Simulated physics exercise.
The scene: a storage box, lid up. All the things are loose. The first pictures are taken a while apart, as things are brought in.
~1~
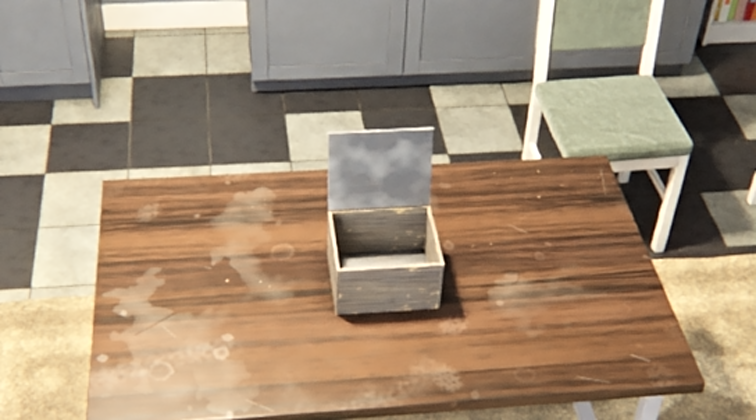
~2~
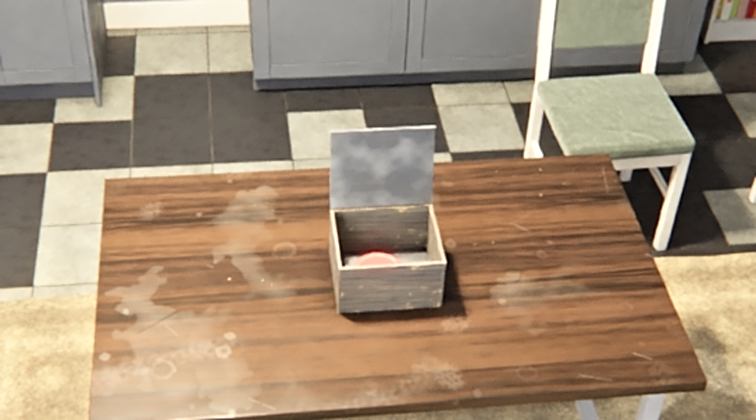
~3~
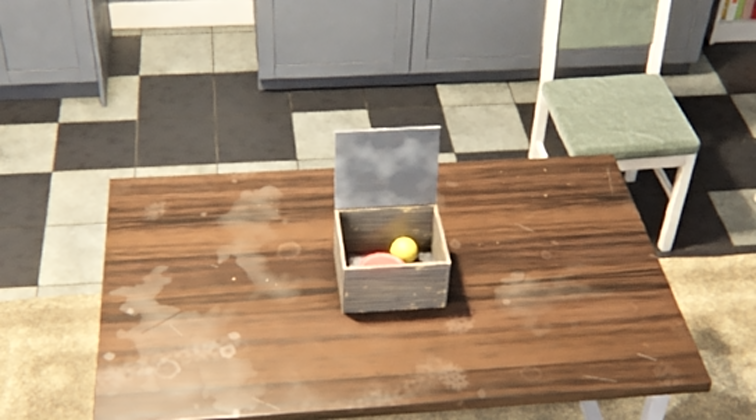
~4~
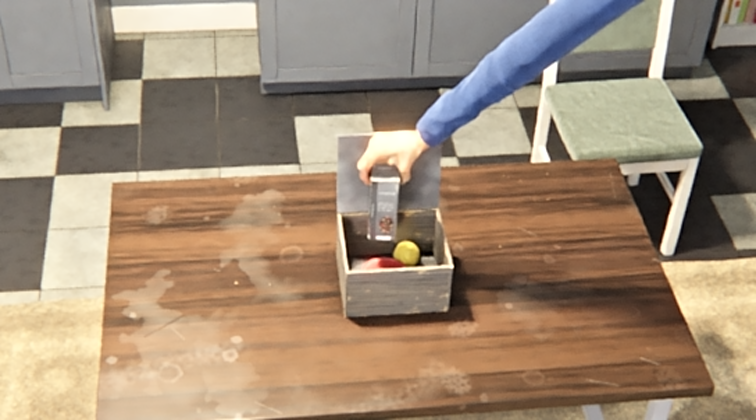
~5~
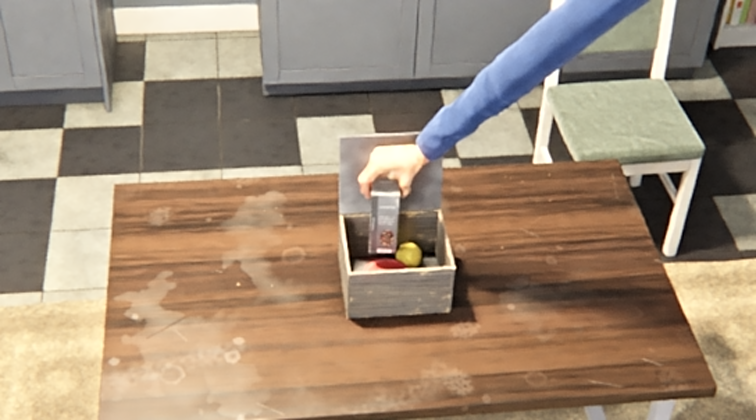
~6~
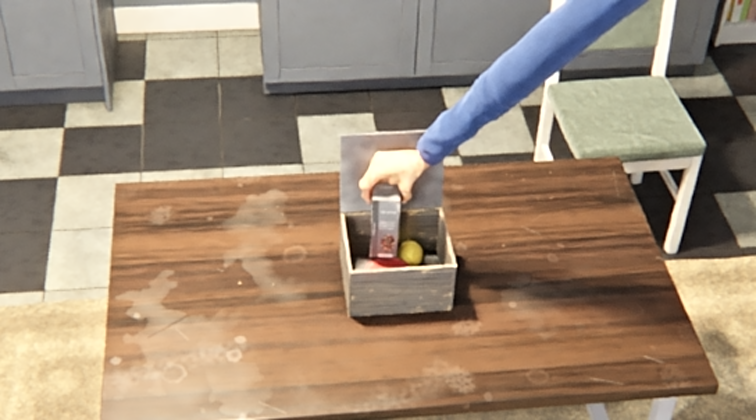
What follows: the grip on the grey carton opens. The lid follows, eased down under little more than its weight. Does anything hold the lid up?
In the end the lid is held up.
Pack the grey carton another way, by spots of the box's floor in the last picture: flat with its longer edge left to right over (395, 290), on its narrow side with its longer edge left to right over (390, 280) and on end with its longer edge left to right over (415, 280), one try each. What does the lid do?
First, it closes; second, it shuts flat; third, it will not close.
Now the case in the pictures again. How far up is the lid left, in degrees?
Some 80° above the rim.
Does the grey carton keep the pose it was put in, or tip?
The grey carton tips.
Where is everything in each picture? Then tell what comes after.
In the first frame, the last thing is not in view yet.
In the second frame, the last thing is not in view yet.
In the third frame, the last thing is not in view yet.
In the fourth frame, on its way; grey carton (383, 202).
In the fifth frame, on its way; grey carton (384, 215).
In the sixth frame, in place under the hand; grey carton (385, 220).
Then, 0.20 s on from there, grey carton turned 4° from how it was put near (384, 223).
Then, 0.30 s on from there, grey carton turned 13° from how it was put near (385, 221).
Then, 1.40 s on from there, lid 80° above the rim; grey carton turned 13° from how it was put near (384, 221).
In the end, lid 80° above the rim; left askew, grey carton; the other 2 unmoved. At the end, from the last picture's camera, grey carton near (384, 221).
